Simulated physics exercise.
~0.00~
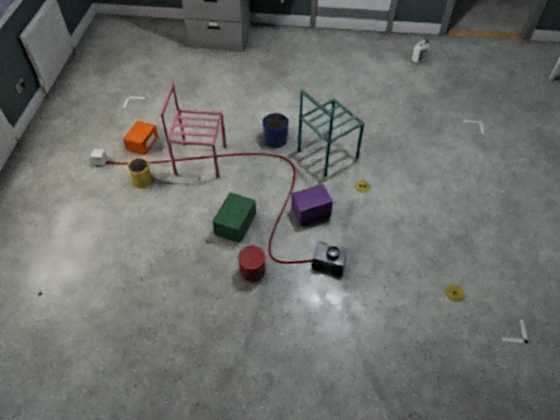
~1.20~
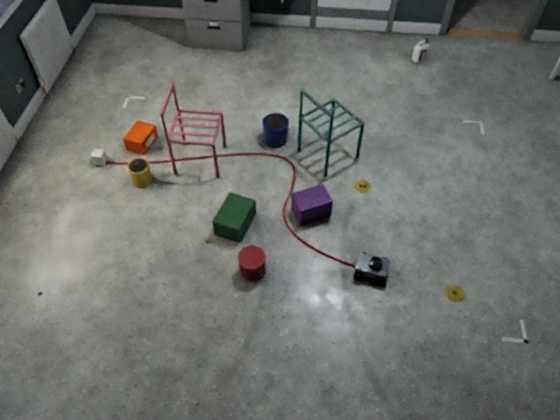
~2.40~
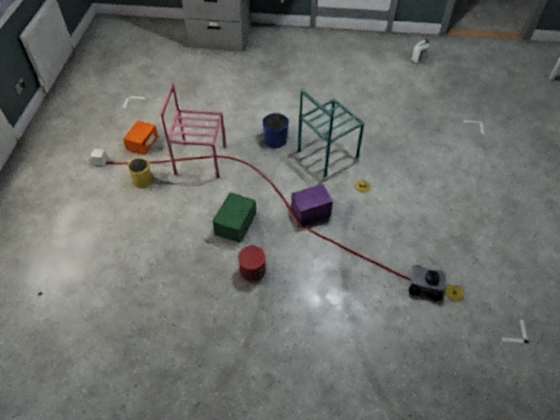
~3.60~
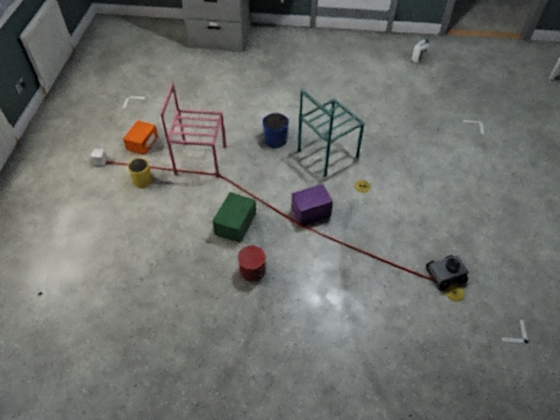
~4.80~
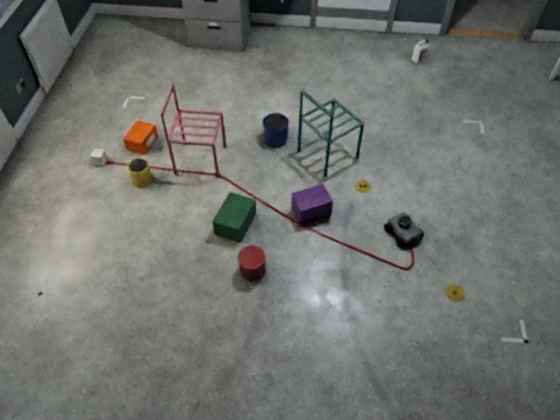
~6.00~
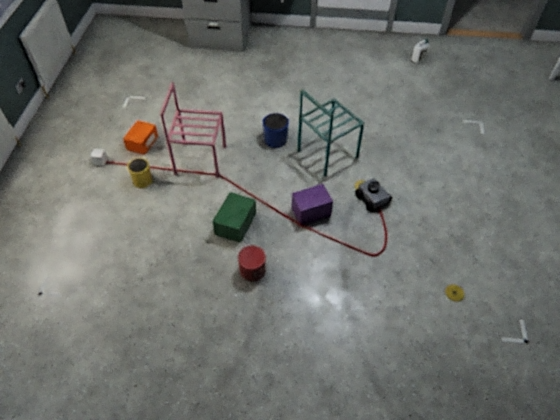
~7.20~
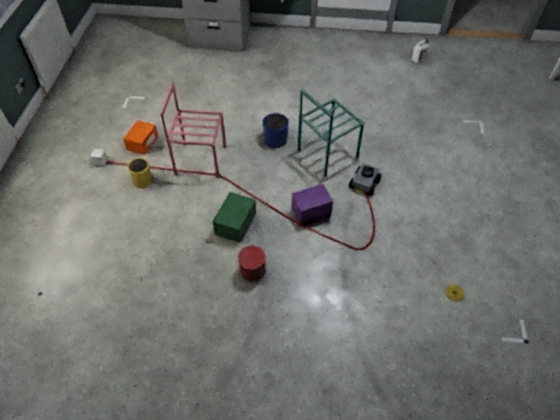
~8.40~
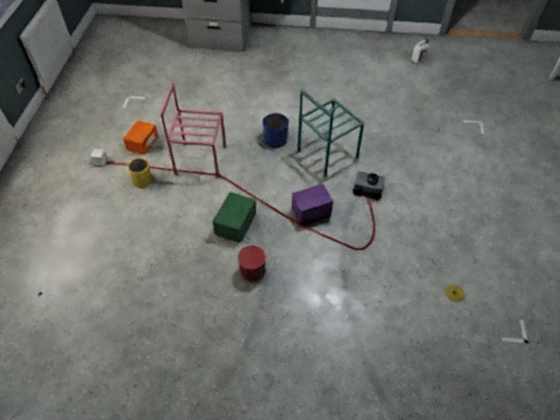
A small cart trailing a red lead drives right, then turns back up-left and stops.
